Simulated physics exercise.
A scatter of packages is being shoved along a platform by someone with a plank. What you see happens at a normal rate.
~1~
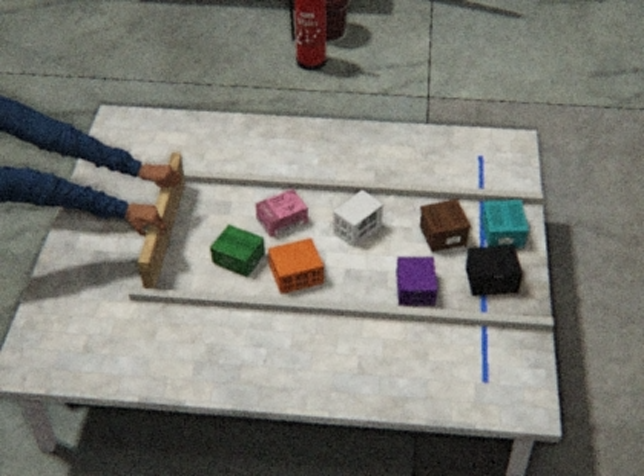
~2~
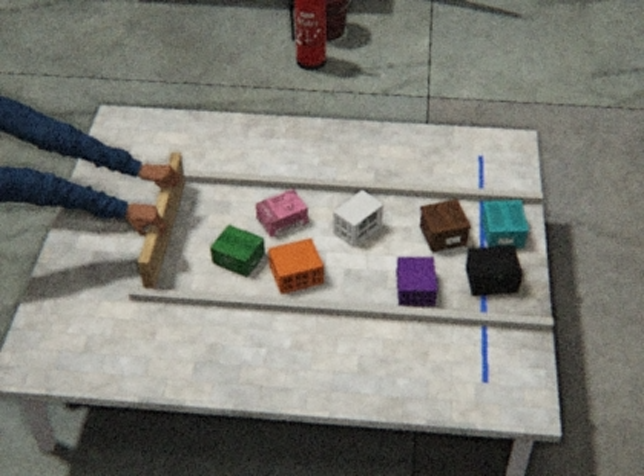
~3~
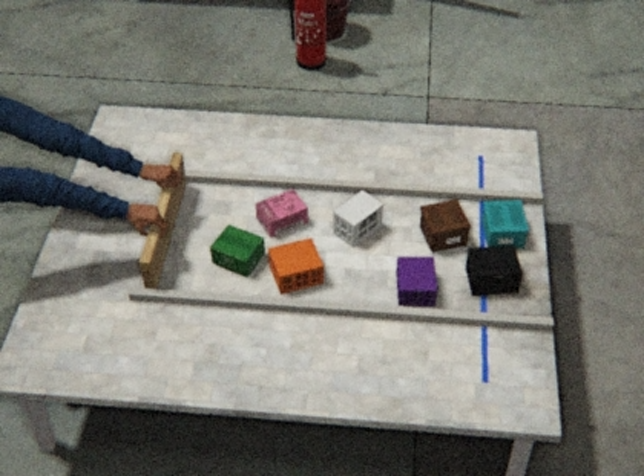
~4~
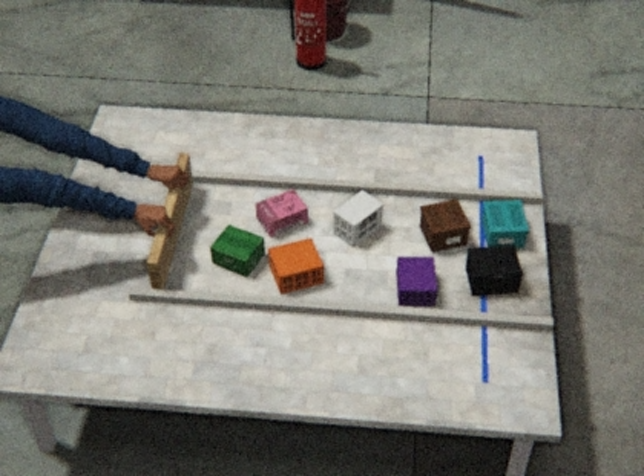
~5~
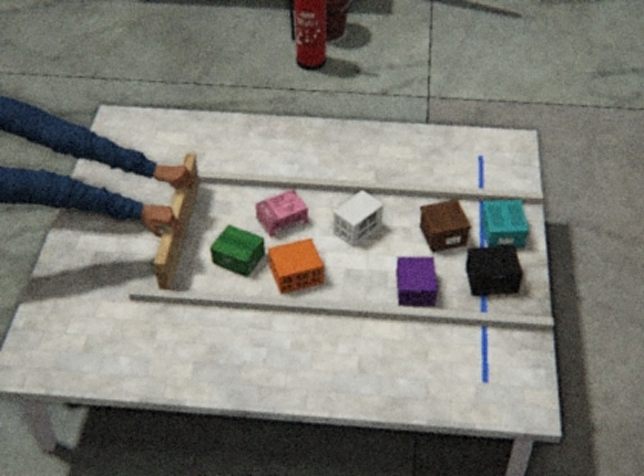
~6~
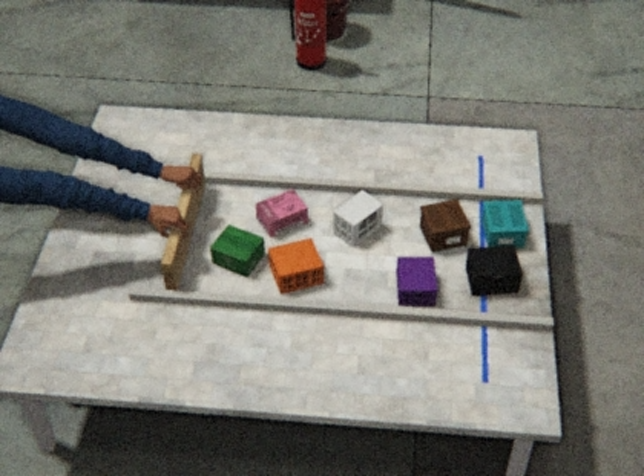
Wooden plank held by two hands inching right along a pale table toward eight coloured boxes, which stay still between the rails.
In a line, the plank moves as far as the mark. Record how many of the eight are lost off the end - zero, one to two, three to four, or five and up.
Lost off the end: Three to four.
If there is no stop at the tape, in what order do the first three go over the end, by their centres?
They are the turquoise tote, then the black crate, then the brown tote.
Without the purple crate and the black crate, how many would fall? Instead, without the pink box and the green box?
Fallen: 2, and 2 in the other try.
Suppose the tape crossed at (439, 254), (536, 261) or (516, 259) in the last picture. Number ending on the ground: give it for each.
The counts: 1, 8 and 5.
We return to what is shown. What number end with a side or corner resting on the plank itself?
3 are in contact with it.
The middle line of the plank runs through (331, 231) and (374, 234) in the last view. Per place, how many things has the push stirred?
The first number is 5, the next one 6.
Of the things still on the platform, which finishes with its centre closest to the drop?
Answer: The purple crate.
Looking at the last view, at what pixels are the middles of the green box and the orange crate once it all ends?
Okay, so first (505, 253), and next (505, 294).
Early on, none off yet; turquoise tote at rest near (504, 225); black crate at rest near (493, 271); brown tote at rest near (444, 226).
Finally, the number that fall off is three or four; lost, brown tote, black crate and turquoise tote.
